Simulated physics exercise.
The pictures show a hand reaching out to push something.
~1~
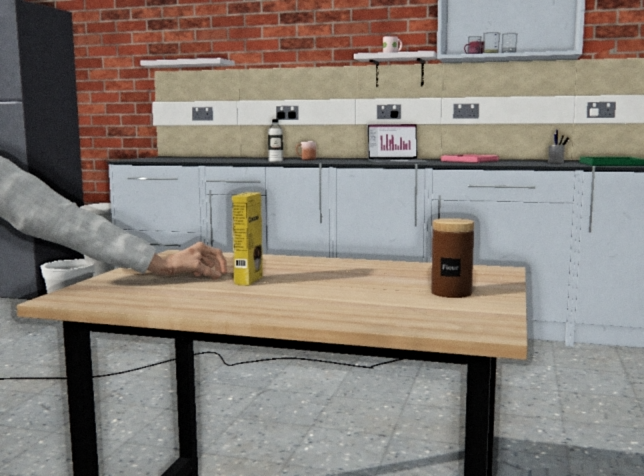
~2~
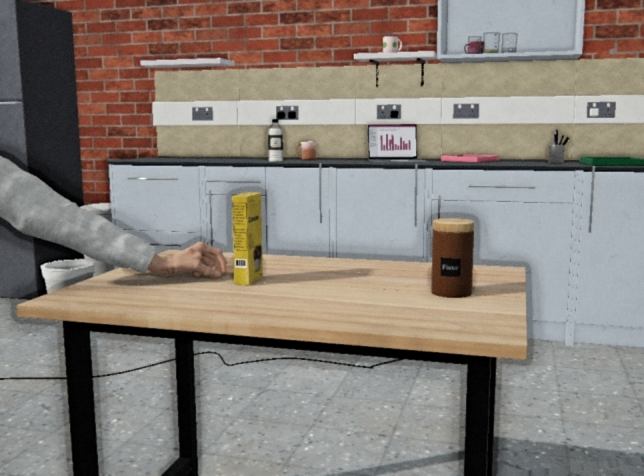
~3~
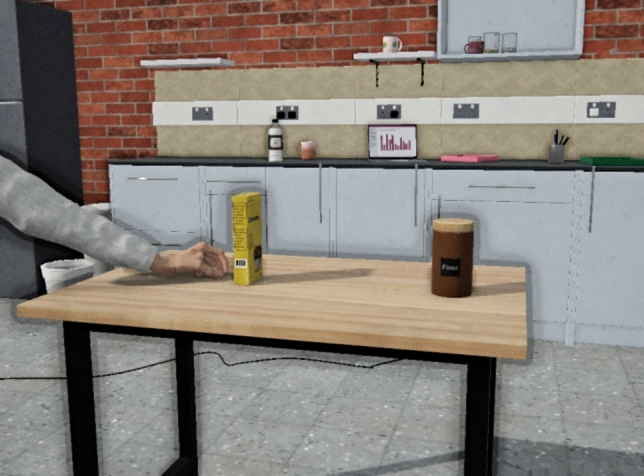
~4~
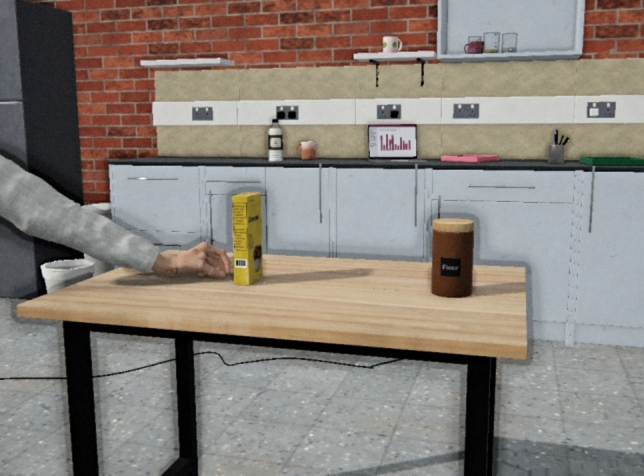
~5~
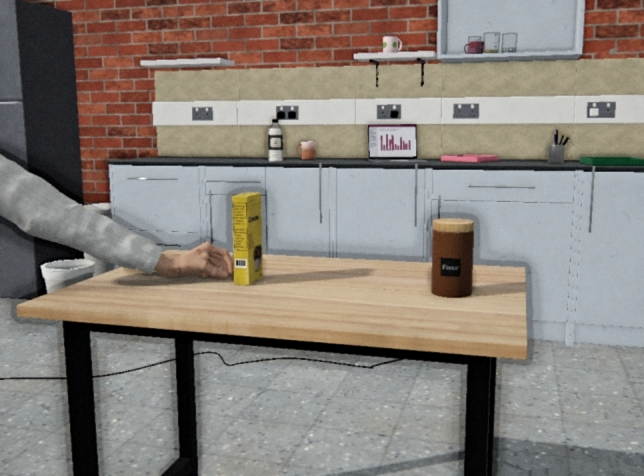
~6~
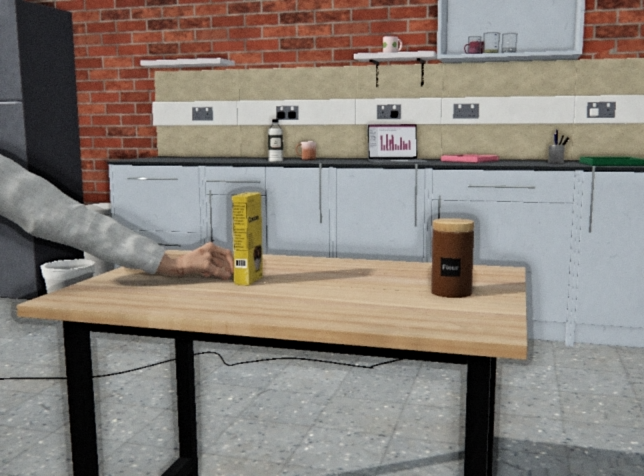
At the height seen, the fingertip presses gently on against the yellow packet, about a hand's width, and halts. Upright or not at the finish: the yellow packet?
The yellow packet stays upright.
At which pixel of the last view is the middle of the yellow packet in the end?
At about (297, 240).
Then, 0.40 s past the last view, yellow packet displaced a little near (254, 238).
Then, 0.80 s past the last view, yellow packet displaced a little near (269, 239).
Then, 1.10 s past the last view, yellow packet displaced about its own width near (280, 240).
Then, 1.50 s past the last view, yellow packet displaced about its own width near (295, 240).
Finally, moved from the start, yellow packet. Final places as the last picture's camera would see them, yellow packet near (297, 240).
